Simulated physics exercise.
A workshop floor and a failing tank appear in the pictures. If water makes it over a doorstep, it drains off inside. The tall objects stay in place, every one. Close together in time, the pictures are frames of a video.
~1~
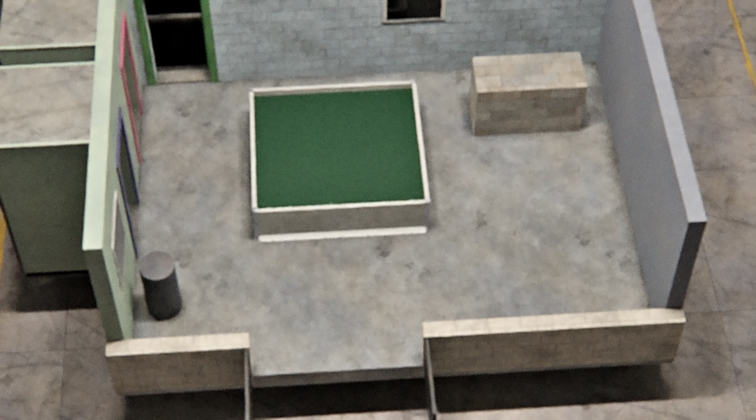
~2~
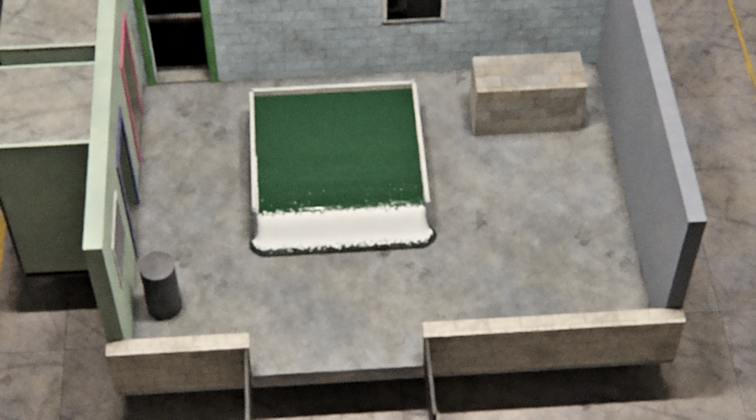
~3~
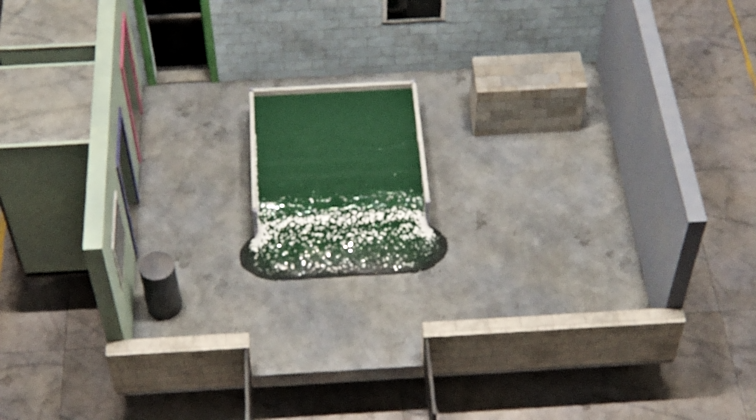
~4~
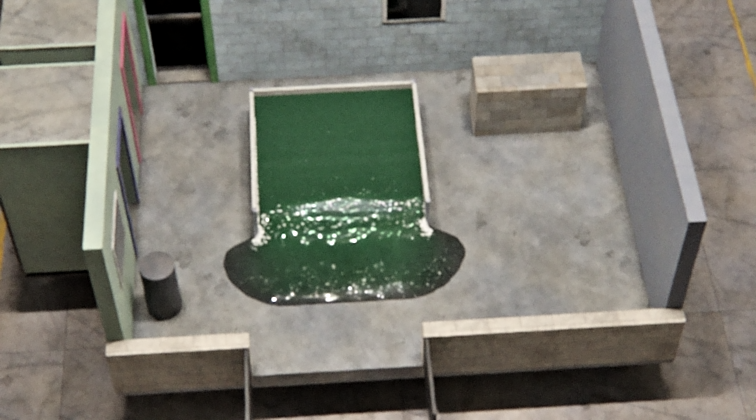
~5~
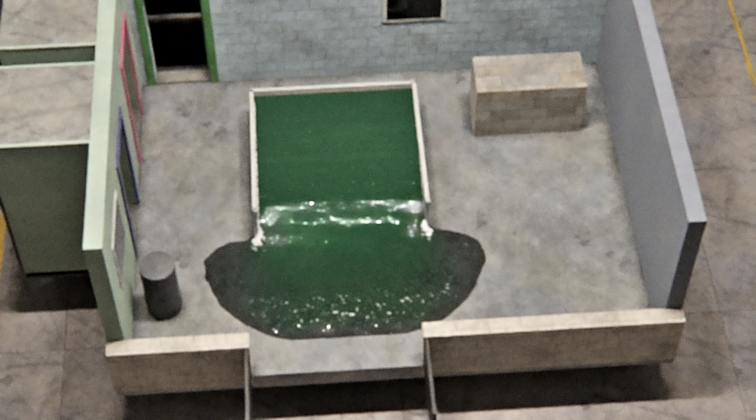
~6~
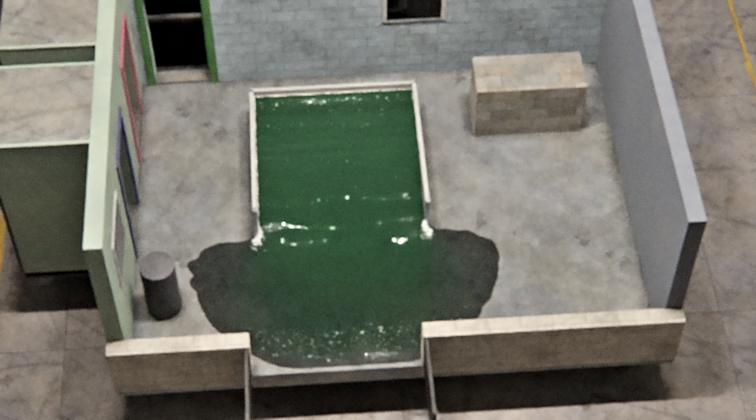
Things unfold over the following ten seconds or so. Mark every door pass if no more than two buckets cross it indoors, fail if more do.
Marks: Green door pass, blue door pass, pink door pass.
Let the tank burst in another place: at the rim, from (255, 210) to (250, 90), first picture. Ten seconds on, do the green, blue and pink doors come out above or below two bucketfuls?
The green one tops the mark; the blue one tops the mark; the pink one tops the mark.
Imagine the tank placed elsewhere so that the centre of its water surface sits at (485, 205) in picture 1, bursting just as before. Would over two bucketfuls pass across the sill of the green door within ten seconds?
Result - green door crosses the threshold.
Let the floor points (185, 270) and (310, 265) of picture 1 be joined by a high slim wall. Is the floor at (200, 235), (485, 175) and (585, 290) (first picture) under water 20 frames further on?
Lab note - spot 1 inundated, spot 2 parched, spot 3 inundated.
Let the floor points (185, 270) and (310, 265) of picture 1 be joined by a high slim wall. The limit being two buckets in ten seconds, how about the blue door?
Note: Blue rises above.
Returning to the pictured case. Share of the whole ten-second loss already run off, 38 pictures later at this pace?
Somewhere around 85 per cent, I'd say.
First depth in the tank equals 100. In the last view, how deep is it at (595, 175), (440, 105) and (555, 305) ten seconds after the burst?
The depths come to near 6, 8 and 6 per cent respectively.
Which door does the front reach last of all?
The door marked green.
A moment on, water covers 30 % of the floor; the green door not reached, the blue door not reached, the pink door not reached.
Next, water covers 35 % of the floor; the green door not reached, the blue door not reached, the pink door not reached.
Then, water covers 45 % of the floor; the green door not reached, the blue door wet at the sill, nothing in, the pink door not reached.
Later, water covers 80 % of the floor; the green door wet at the sill, nothing in, the blue door wet at the sill, nothing in, the pink door wet at the sill, nothing in.
In the end, water covers 100 % of the floor; the green door under two buckets in, the blue door wet at the sill, nothing in, the pink door wet at the sill, nothing in.
